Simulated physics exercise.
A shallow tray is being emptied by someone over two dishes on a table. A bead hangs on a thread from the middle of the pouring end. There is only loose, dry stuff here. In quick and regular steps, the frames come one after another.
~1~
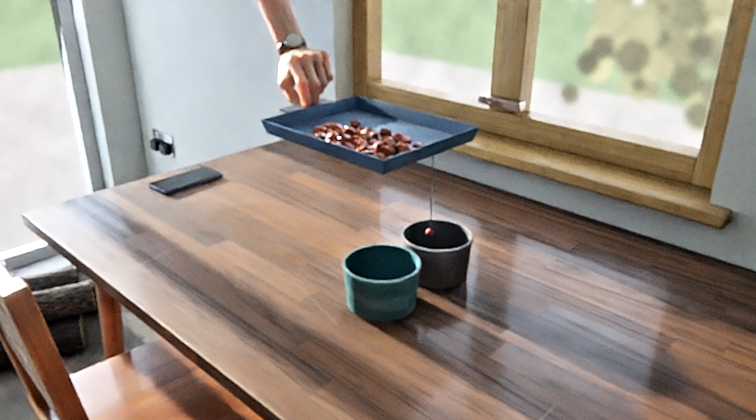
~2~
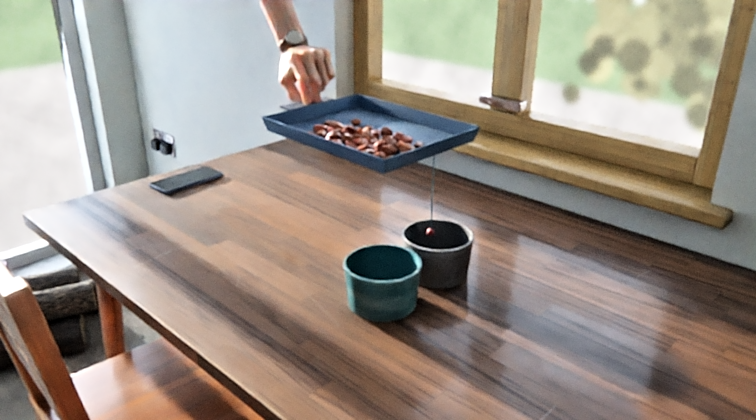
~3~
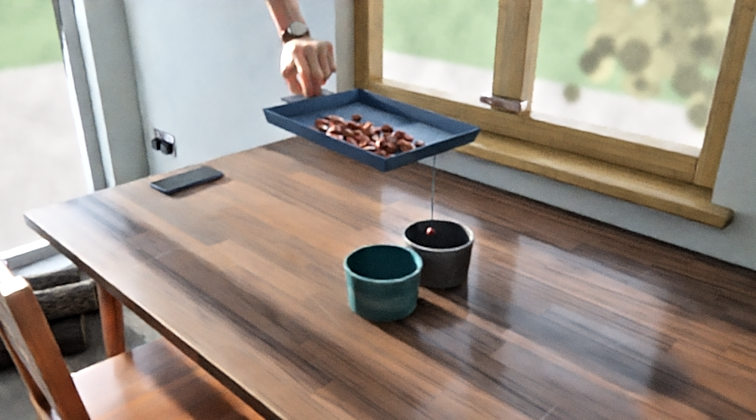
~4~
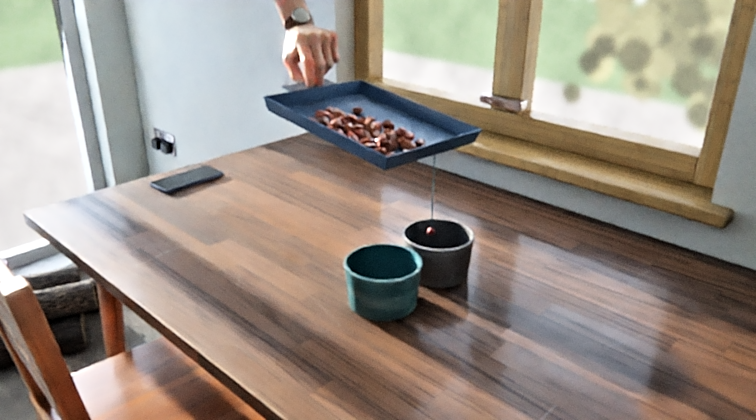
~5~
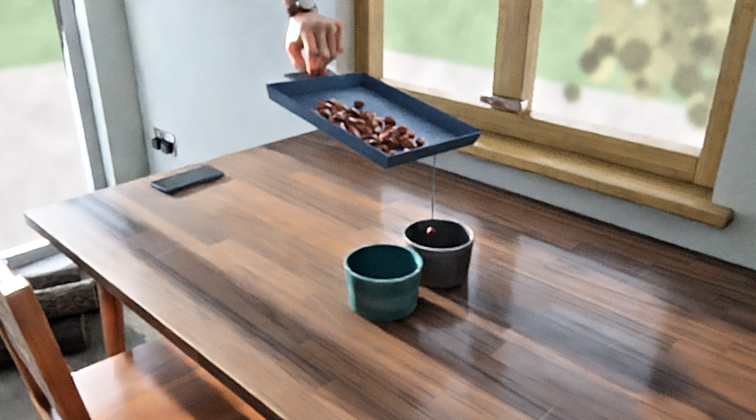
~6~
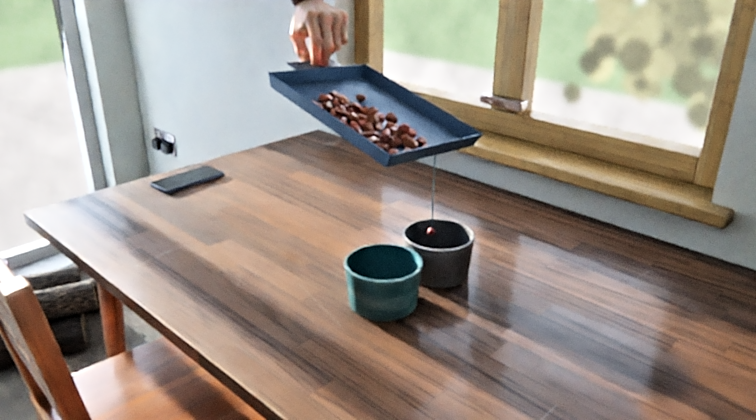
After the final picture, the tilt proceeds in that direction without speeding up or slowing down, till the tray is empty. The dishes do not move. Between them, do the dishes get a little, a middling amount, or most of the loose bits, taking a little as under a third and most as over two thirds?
They get a little.
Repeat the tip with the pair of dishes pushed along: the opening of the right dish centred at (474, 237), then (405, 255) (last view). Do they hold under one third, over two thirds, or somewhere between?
More than two thirds; below one third.
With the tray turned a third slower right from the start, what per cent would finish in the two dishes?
Roughly 10 in a hundred.
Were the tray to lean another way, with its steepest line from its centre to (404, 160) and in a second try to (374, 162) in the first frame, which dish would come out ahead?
In the first case it's the dish to the left, and in the second it's the dish to the left.
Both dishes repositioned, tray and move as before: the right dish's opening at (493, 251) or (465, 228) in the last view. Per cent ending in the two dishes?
Trial 1 around 40 percent, trial 2 around 70 percent.
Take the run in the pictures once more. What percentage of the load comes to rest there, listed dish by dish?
Share at the end - left dish ~ 0 %, right dish ~ 10 %.
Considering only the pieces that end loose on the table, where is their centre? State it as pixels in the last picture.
It centres at roughly (508, 278).
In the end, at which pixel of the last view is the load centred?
Near (499, 279).
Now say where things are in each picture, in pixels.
Corners of the pouring end at (384, 158) and (474, 126), level; middle of the load at (363, 141), bits of crushed brick; left dish at (410, 293); right dish at (464, 262); bead on its thread at (430, 232), in the first picture.
Corners of the pouring end at (384, 158) and (475, 127), level; middle of the load at (364, 140), in the second picture.
Corners of the pouring end at (386, 156) and (476, 127), tipped barely, lowest at the right corner; middle of the load at (365, 137), in the third picture.
Corners of the pouring end at (387, 155) and (476, 129), tipped a little, lowest at the right corner; middle of the load at (365, 132), in the fourth picture.
Corners of the pouring end at (389, 153) and (477, 130), tipped a little, lowest at the right corner; middle of the load at (367, 127), in the fifth picture.
Corners of the pouring end at (390, 152) and (478, 132), tipped clearly, lowest at the right corner; middle of the load at (368, 123); left dish at (411, 292); right dish at (465, 261), in the sixth picture.
Soon, tray tipped steeply; all on the tray.
A while on, tray tipped right over; about a third on the tray; a small part outside both; about half in the air.
Towards the end, tray tipped past a quarter turn; a small part in the right dish; most outside both.
Finally, tray tipped past a quarter turn; none in the left dish; a small part in the right dish; most outside both.
